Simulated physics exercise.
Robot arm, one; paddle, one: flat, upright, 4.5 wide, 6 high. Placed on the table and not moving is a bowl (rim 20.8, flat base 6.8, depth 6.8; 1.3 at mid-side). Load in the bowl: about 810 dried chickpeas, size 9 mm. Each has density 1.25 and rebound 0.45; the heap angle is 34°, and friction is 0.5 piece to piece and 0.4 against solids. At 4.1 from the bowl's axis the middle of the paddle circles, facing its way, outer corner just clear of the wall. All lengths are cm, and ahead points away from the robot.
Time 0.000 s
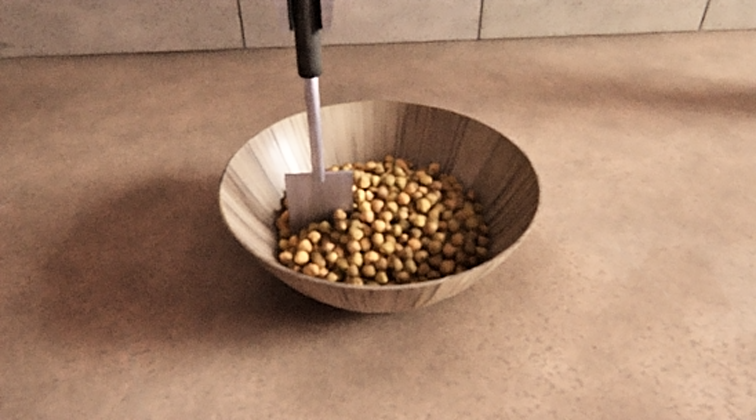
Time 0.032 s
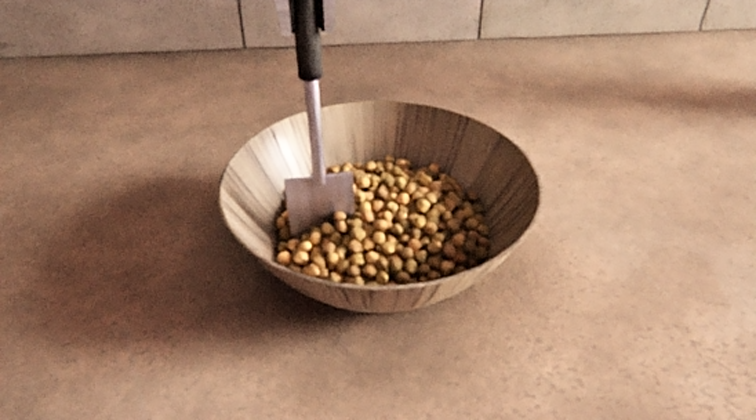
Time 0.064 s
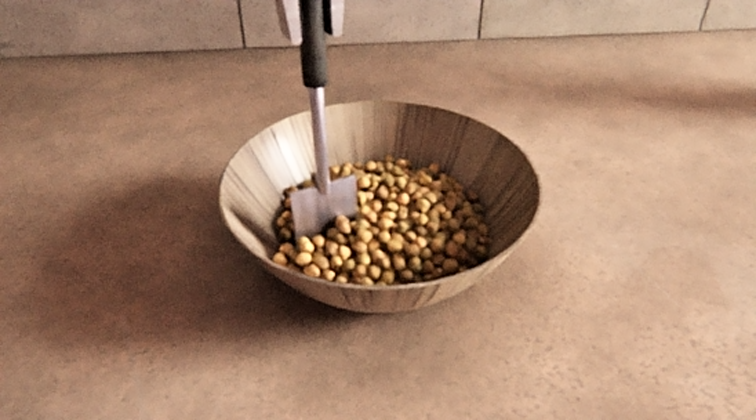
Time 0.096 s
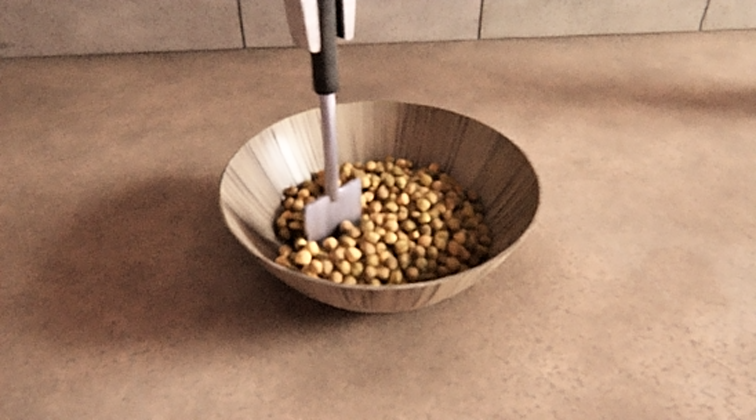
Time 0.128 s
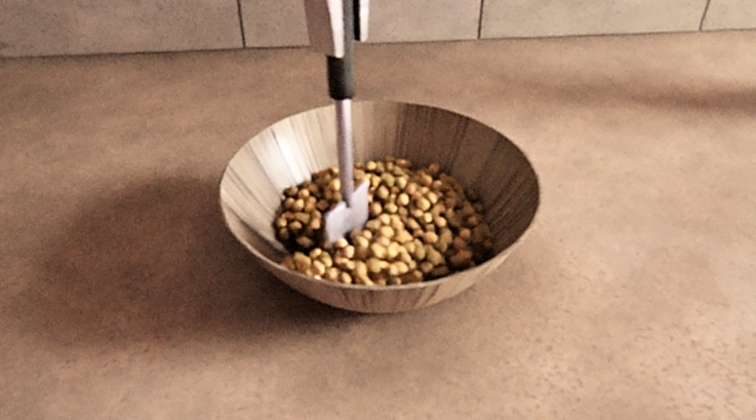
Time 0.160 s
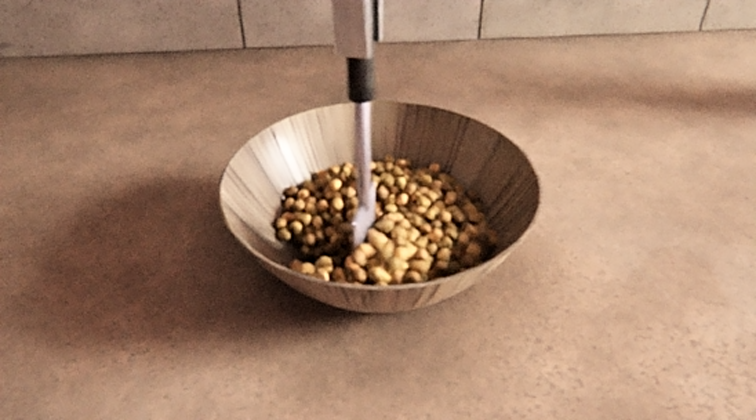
On a mottled brown countertop with grey tiles along the back edge, seen from the front and slightly above, the camera stays still. A wide wood-grained bowl sits near the centre, partly filled with tan and golden chickpeas, a dark-handled metal paddle standing at their left side. Held from above by a robot arm, the paddle sweeps slowly rightward through the chickpeas, turning edge-on and nudging them.
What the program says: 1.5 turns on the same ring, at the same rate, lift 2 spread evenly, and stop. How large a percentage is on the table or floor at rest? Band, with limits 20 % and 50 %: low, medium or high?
Low.
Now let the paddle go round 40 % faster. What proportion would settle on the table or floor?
I'd say close to 5 %.
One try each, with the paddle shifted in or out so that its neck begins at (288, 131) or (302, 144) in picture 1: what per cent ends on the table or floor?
First try about 0 per cent, second try about 5 per cent.
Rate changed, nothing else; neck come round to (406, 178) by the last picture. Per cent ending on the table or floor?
Some 5 per cent.
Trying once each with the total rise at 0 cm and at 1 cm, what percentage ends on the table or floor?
0 and 0 %.
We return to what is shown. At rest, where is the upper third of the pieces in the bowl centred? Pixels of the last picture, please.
It is centred near (400, 207).
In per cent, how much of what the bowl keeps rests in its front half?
Near 50 per cent of what stays in the bowl.
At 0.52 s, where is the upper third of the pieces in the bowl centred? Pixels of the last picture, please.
Near (378, 155).
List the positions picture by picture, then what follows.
Paddle neck at (317, 153), 0° round; upper third of the load around (384, 210), from x 280 to 485, top at y 160; 806 in the bowl, in the first frame.
Paddle neck at (317, 157), 7° round; upper third of the load around (382, 214), from x 280 to 485, top at y 160, in the second frame.
Paddle neck at (322, 165), 22° round; upper third of the load around (380, 219), from x 280 to 485, top at y 160, in the third frame.
Paddle neck at (331, 173), 38° round; upper third of the load around (381, 226), from x 280 to 485, top at y 160, in the fourth frame.
Paddle neck at (346, 179), 54° round; upper third of the load around (389, 233), from x 280 to 490, top at y 160, in the fifth frame.
Paddle neck at (363, 182), 71° round; upper third of the load around (400, 236), from x 280 to 490, top at y 160; 806 in the bowl, in the sixth frame.
By 0.52 s, 254° round, highest piece 8 above the table; 805 in the bowl, 1 on the table or floor.
By 0.89 s, 78° round, highest piece 7 above the table; 802 in the bowl, 4 on the table or floor.
By 1.27 s, 180° round, highest piece 6 above the table; 802 in the bowl, 4 on the table or floor.
By 1.97 s, 180° round, highest piece 5 above the table; 802 in the bowl, 4 on the table or floor.
Final count, 802 in the bowl, 4 on the table or floor. That is 0 % on the table or floor.
